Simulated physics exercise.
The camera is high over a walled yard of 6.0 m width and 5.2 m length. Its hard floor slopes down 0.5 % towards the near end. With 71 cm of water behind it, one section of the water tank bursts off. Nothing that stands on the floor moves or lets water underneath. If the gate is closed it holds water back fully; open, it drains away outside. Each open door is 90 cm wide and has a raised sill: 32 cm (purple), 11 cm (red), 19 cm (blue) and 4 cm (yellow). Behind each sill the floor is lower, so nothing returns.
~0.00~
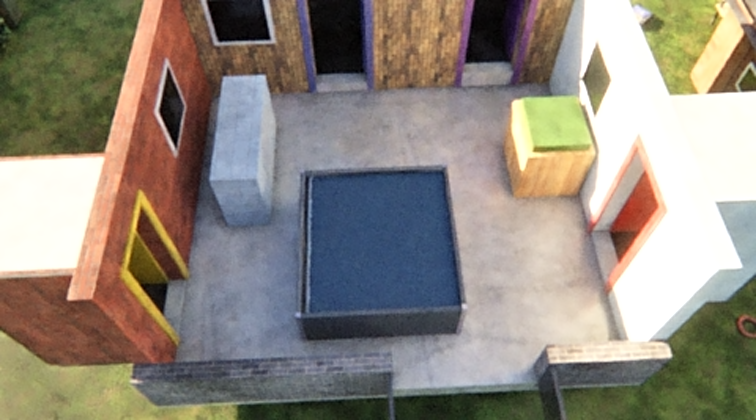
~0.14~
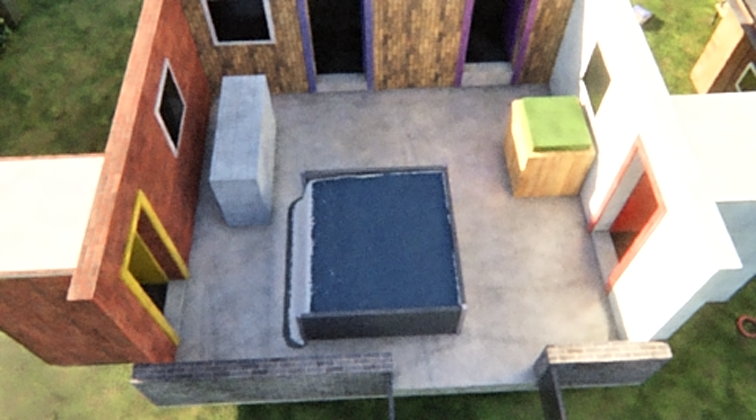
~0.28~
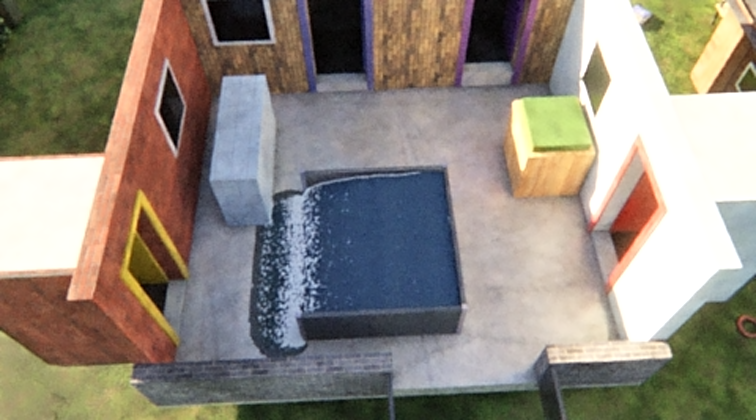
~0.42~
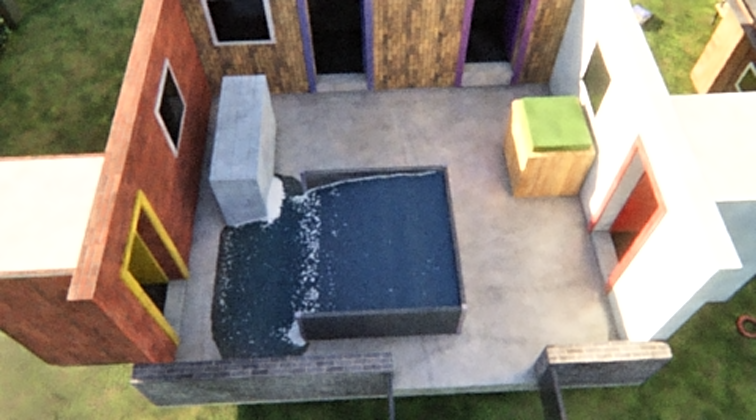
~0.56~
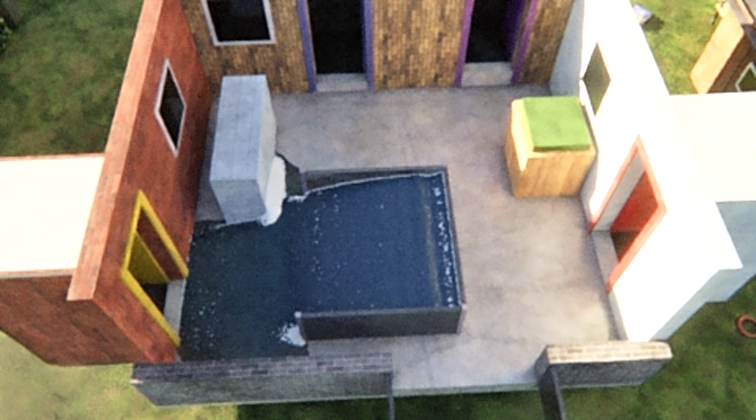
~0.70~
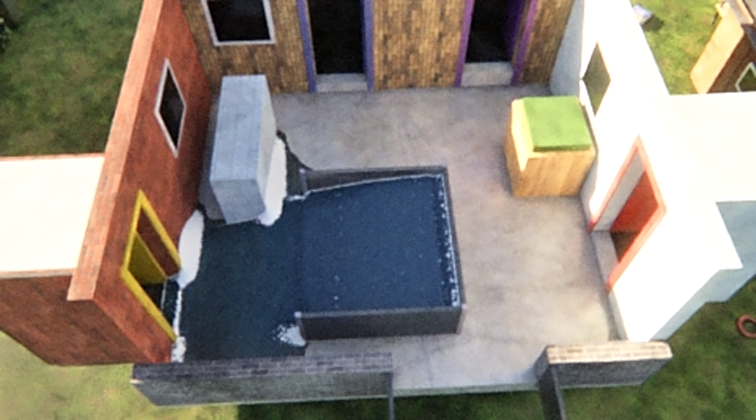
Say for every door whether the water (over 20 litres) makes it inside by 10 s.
The water let in: At the purple door it stays under the limit; at the red door it keeps below the limit; at the blue door it does not reach the limit; at the yellow door it passes the limit.
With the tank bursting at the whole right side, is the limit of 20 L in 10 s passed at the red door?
Then: Red over.
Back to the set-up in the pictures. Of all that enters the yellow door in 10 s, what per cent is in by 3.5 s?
About 75 per cent.
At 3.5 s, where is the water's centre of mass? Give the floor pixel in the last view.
Near (302, 235).
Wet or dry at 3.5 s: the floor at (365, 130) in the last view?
It is flooded.
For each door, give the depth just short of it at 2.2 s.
Depths in cm: Purple 0, red 0, blue 16, yellow 38.
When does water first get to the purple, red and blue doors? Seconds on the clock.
Arrival: Purple 2.6 s, red 5.0 s, blue 1.4 s.
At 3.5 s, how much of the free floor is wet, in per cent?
Near 60 per cent is wet.
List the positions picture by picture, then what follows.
The first frame shows still water, 71 cm deep, in the water tank at (378, 238).
In the second frame, the front is at (293, 341), 1.2 m from the gap at (307, 258); 0.4 m2 of floor is under water; 71 cm left at the back of the water tank.
In the third frame, the front is at (283, 354), 1.4 m from the gap at (307, 259); 1.5 m2 of floor is under water; 71 cm left at the back of the water tank.
In the fourth frame, water pours out at (307, 260) and has run 1.7 m, to a hidden place; typically 12 cm deep outside, 70 cm at the water tank's back.
In the fifth frame, the front is at (277, 159), 2.1 m from the gap at (307, 260); 4.4 m2 of floor is under water; 63 cm left at the back of the water tank.
In the sixth frame, the front is at (278, 136), 2.6 m from the gap at (307, 260); 5.0 m2 of floor is under water; 59 cm left at the back of the water tank.
After 1.4 s water covers 35 % of the floor and is deepest (51 cm) near (180, 330); purple door not reached, red door not reached, blue door 7 cm at the sill, 0 L in, yellow door 42 cm at the sill, 203 L in.
After 2.2 s water covers 45 % of the floor and is deepest (42 cm) near (213, 100); purple door not reached, red door not reached, blue door 16 cm at the sill, 0 L in, yellow door 38 cm at the sill, 498 L in.
After 3.5 s water covers 60 % of the floor and is deepest (29 cm) near (211, 115); purple door 3 cm at the sill, 0 L in, red door not reached, blue door 13 cm at the sill, 0 L in, yellow door 22 cm at the sill, 781 L in.
After 6.0 s water covers 90 % of the floor and is deepest (18 cm) near (505, 88); purple door 9 cm at the sill, 0 L in, red door 4 cm at the sill, 0 L in, blue door 9 cm at the sill, 0 L in, yellow door 12 cm at the sill, 944 L in.
After 10.0 s water covers 100 % of the floor and is deepest (12 cm) near (177, 355); purple door 8 cm at the sill, 0 L in, red door 5 cm at the sill, 0 L in, blue door 6 cm at the sill, 0 L in, yellow door 11 cm at the sill, 1010 L in.
